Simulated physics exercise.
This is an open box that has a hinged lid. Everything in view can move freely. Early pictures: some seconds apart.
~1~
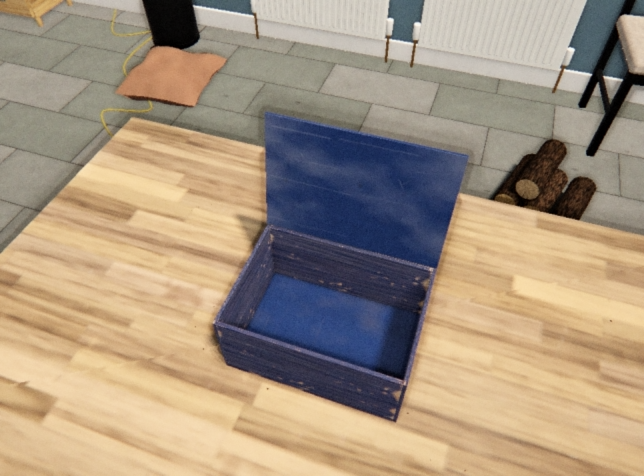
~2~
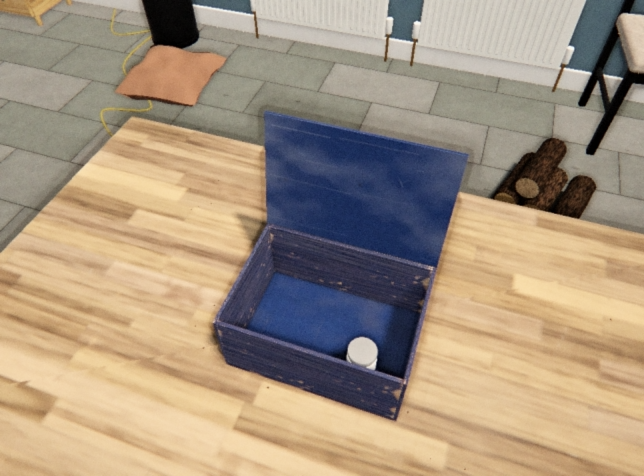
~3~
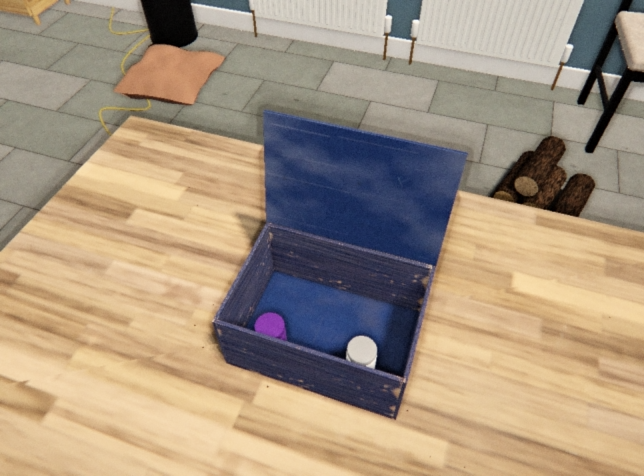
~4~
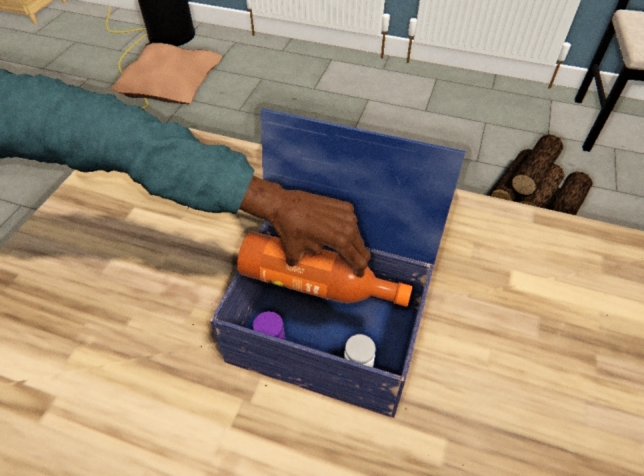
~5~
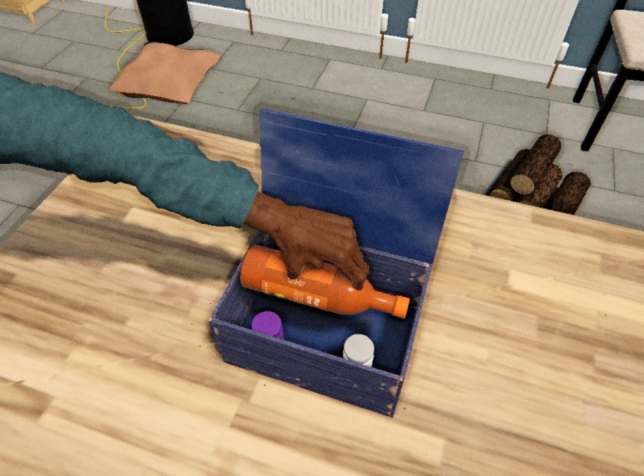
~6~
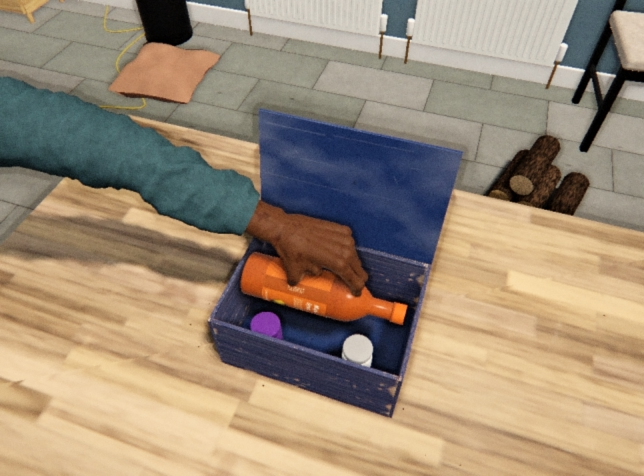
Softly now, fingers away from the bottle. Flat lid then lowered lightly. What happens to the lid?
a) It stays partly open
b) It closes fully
It closes fully.
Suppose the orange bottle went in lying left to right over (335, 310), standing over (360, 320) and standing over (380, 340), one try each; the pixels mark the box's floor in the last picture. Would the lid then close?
First try: It comes fully down; second try: It gets propped open; third try: It gets propped open.
Then, 1.10 s on from there, lid starting down; orange bottle shifted about its own width near (328, 313).
Then, 1.90 s on from there, lid 37° above the rim; orange bottle shifted about its own width near (329, 311).
In the end, lid shut; moved from the start, orange bottle; the other 2 unmoved. At the end, from the last picture's camera, orange bottle near (329, 310).
